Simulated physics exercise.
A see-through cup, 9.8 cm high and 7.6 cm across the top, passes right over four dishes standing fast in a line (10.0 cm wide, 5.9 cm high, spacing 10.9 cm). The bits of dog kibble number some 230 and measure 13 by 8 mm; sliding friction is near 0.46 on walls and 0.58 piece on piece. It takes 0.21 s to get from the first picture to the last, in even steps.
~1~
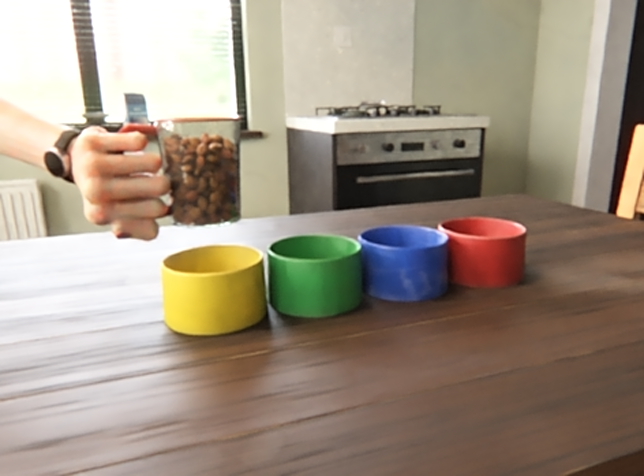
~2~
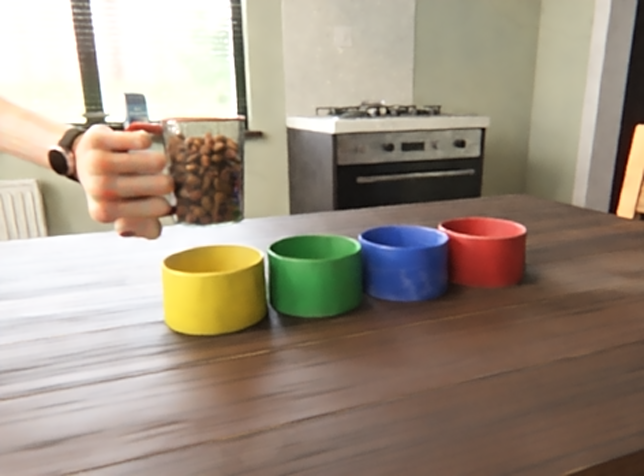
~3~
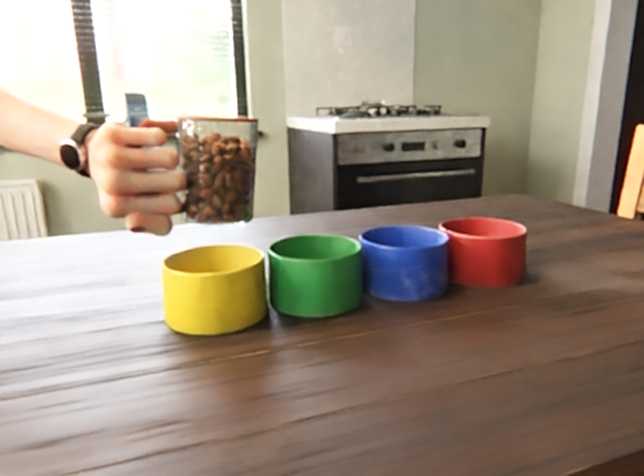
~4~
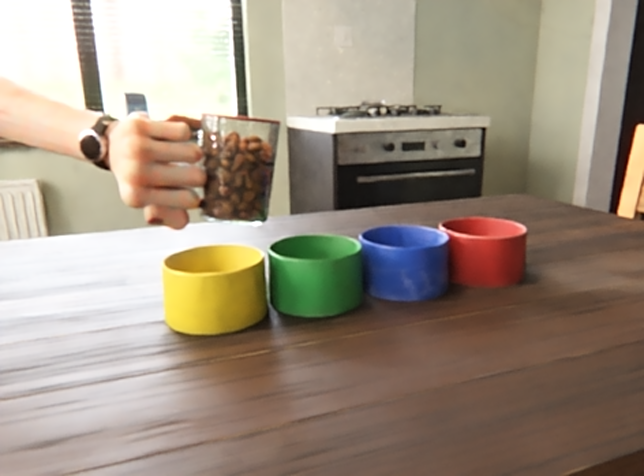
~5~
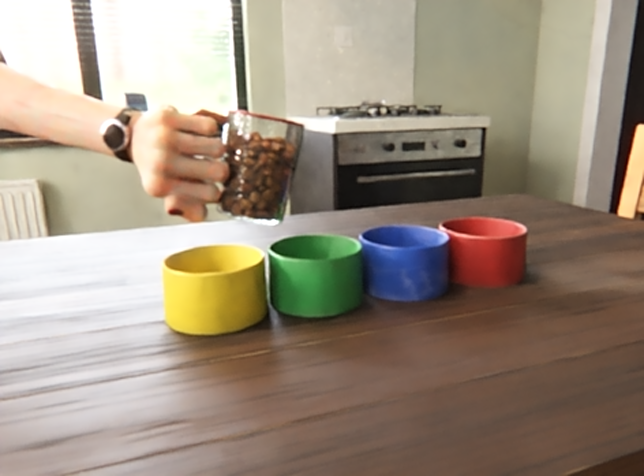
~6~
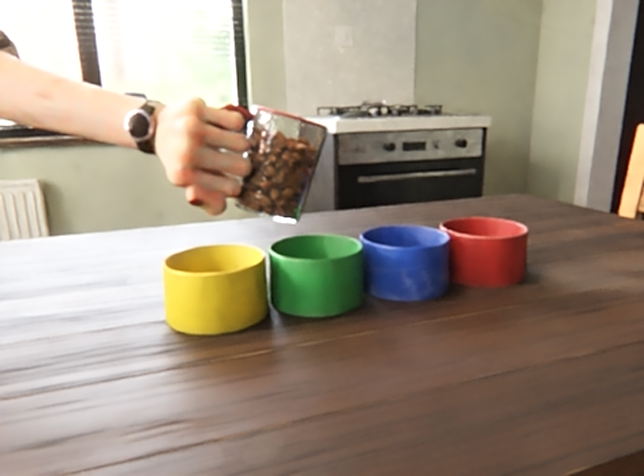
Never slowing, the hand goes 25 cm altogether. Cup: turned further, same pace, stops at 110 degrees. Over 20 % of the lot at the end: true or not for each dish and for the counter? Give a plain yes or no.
Red - yes, blue - no, green - no, yellow - no, counter - no.
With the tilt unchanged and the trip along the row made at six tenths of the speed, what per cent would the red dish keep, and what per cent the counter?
Red: 100; counter: 0.
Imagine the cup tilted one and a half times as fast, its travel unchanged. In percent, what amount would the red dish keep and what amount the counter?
I'd say red ends at 100 while the counter ends at 0.
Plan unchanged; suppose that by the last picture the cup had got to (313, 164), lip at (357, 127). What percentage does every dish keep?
Per cent kept: Red 90, blue 0, green 0, yellow 0.
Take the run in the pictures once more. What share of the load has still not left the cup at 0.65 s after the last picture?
Load share: Near 95 percent.
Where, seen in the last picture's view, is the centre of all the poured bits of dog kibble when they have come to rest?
Est. centre at rest: (476, 255) px.
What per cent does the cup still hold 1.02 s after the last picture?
Roughly 70 per cent of the load.
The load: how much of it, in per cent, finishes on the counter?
Some 0 per cent.
Then, 0.39 s after the last picture, tilt 62 degrees; cup holds 100 %.
Then, 0.65 s after the last picture, tilt 92 degrees; cup holds 95 %, red 5 %.
Then, 1.02 s after the last picture, tilt 110 degrees; cup holds 70 %, red 30 %.
In the end, red 90 %, blue 0 %, green 0 %, yellow 0 %, counter 0 %, cup 10 %.
